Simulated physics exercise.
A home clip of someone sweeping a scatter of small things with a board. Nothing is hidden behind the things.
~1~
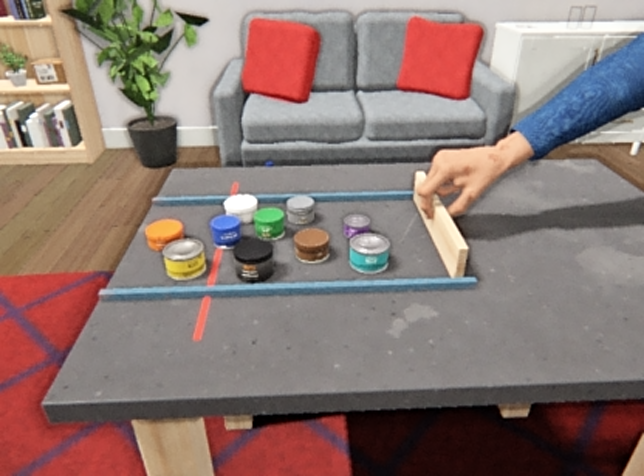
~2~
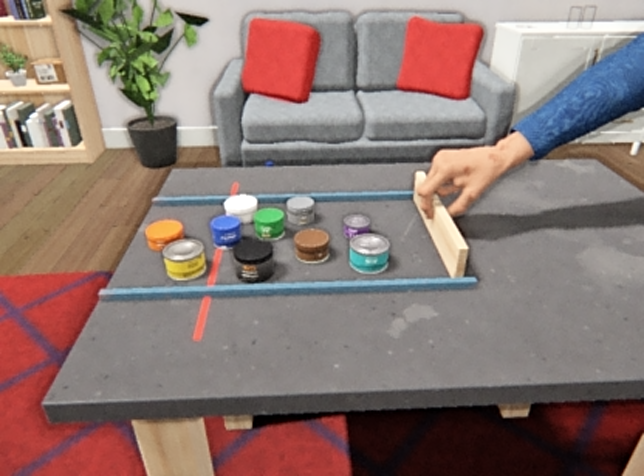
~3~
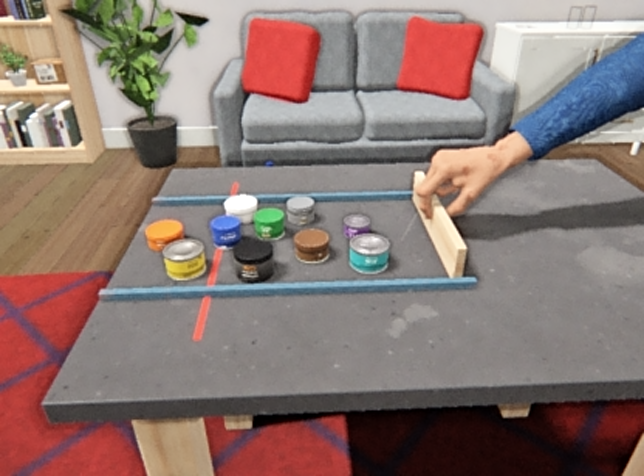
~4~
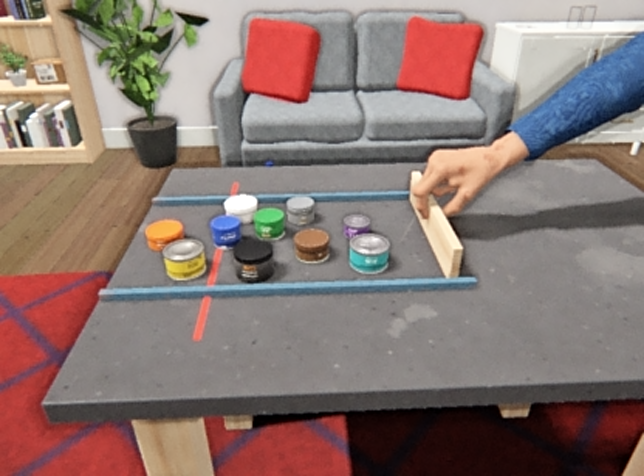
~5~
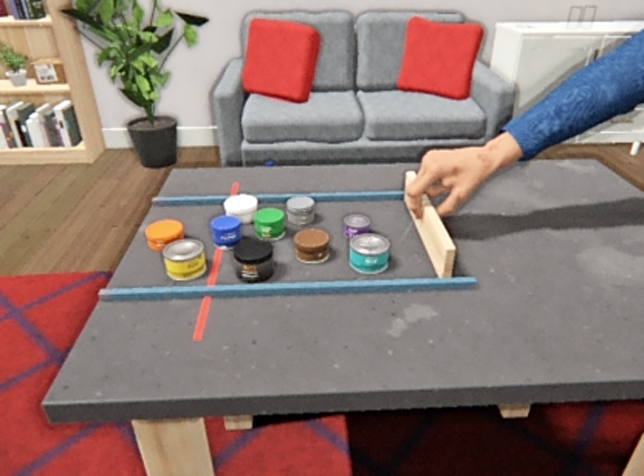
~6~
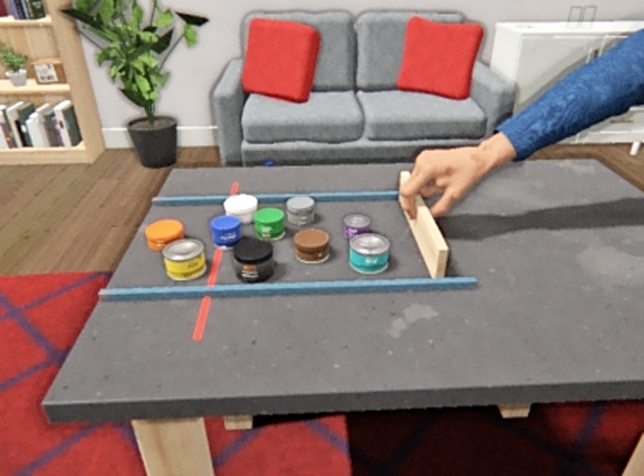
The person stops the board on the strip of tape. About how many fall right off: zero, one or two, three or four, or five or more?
The number that fall off is zero.
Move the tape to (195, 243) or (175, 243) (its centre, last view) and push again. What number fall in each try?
Down on the floor: 1 and 3.
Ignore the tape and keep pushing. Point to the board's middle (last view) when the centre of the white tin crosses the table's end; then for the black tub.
Its middle is around (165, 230) and around (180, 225).
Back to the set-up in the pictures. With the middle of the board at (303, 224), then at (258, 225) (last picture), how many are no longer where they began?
First 6, then 9.
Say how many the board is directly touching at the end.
That makes 4.
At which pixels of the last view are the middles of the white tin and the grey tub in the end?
The white tin at (196, 205), the grey tub at (213, 212).
Soon after, none off yet; orange tub at rest near (165, 236); yellow tin at rest near (185, 260); blue tin at rest near (227, 233).
In the end, the number that fall off is zero.
